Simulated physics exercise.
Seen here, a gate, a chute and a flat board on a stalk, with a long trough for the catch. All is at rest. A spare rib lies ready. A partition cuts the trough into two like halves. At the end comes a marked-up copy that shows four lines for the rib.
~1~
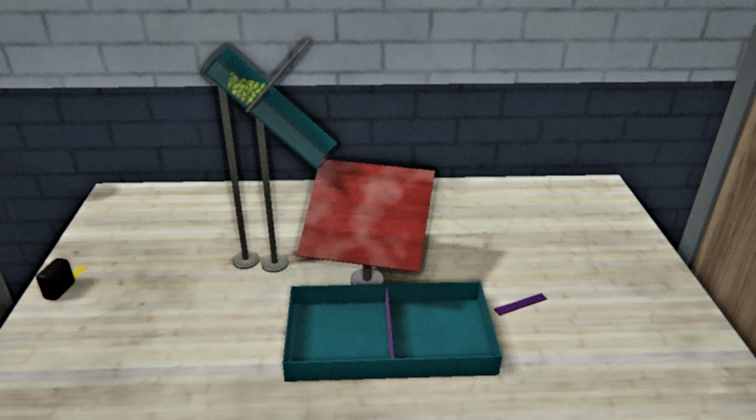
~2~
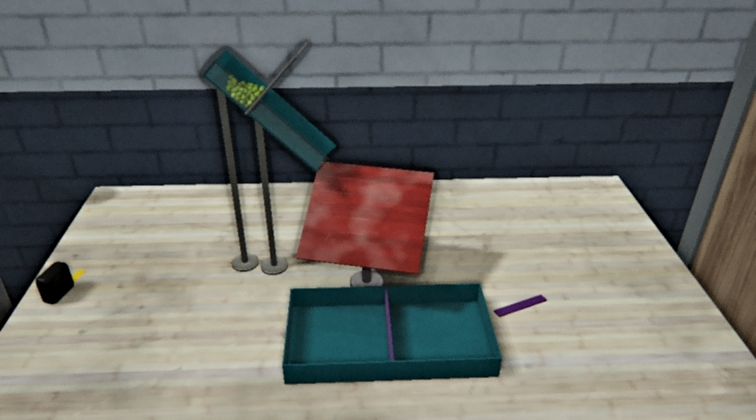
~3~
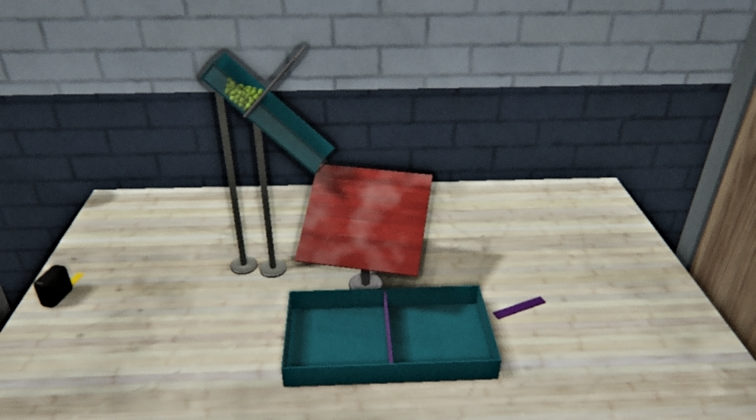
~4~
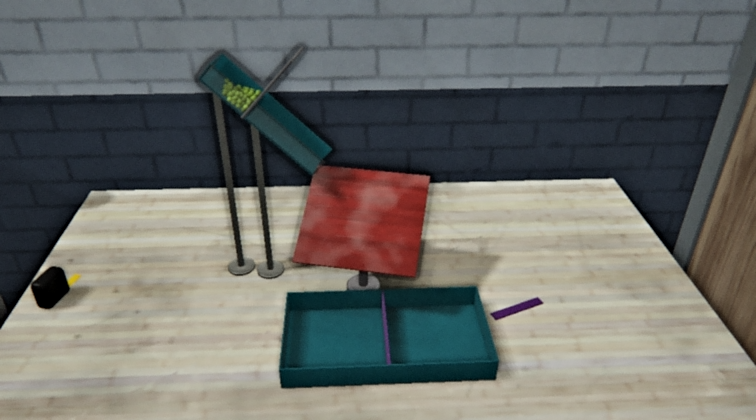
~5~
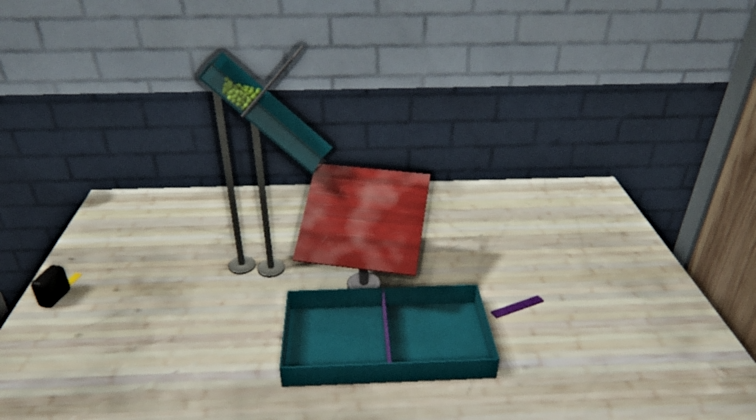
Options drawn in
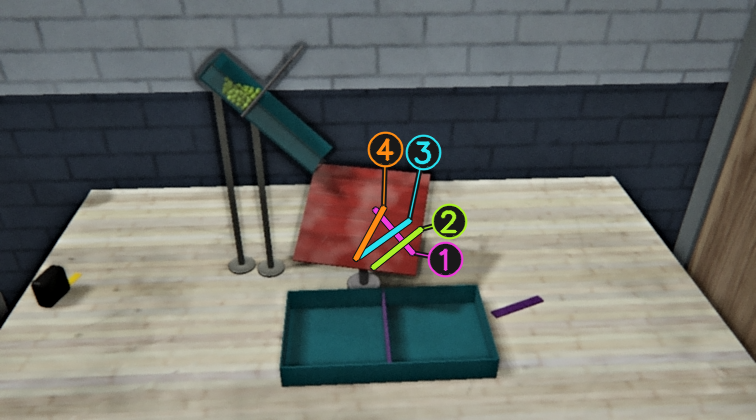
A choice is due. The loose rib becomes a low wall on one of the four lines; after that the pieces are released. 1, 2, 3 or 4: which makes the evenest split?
The best line is 1.
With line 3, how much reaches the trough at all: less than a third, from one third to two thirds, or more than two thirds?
It is more than two thirds.
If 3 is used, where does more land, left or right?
The left half.
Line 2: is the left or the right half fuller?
More lands on the left.
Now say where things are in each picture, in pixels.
Load behind the gate at (248, 90), dried peas; lip of the chute at (321, 163), sloping fairly steeply, in the first picture.
Middle of the board at (366, 214), tilted fairly steeply; middle of its low edge at (356, 266); of its high edge at (376, 167), in the second picture.
Front corners of the trough at (282, 368) and (501, 360); front end of its middle wall at (392, 364), in the third picture.
Middle of the load at (243, 96); lip at (316, 168), in the fourth picture.
Middle of the load at (243, 95); lip at (316, 167), in the fifth picture.
On the marked copy, line 1 from (375, 209) to (412, 252); line 2 from (420, 229) to (373, 267); line 3 from (409, 221) to (360, 255); line 4 from (383, 208) to (356, 258).
For line 1, of what is caught, about half in the left half, about half in the right.
For line 2, of what is caught, all in the left half, none in the right.
For line 3, of what is caught, nearly all in the left half, a stray few in the right.
For line 4, of what is caught, nearly all in the left half, a small part in the right.
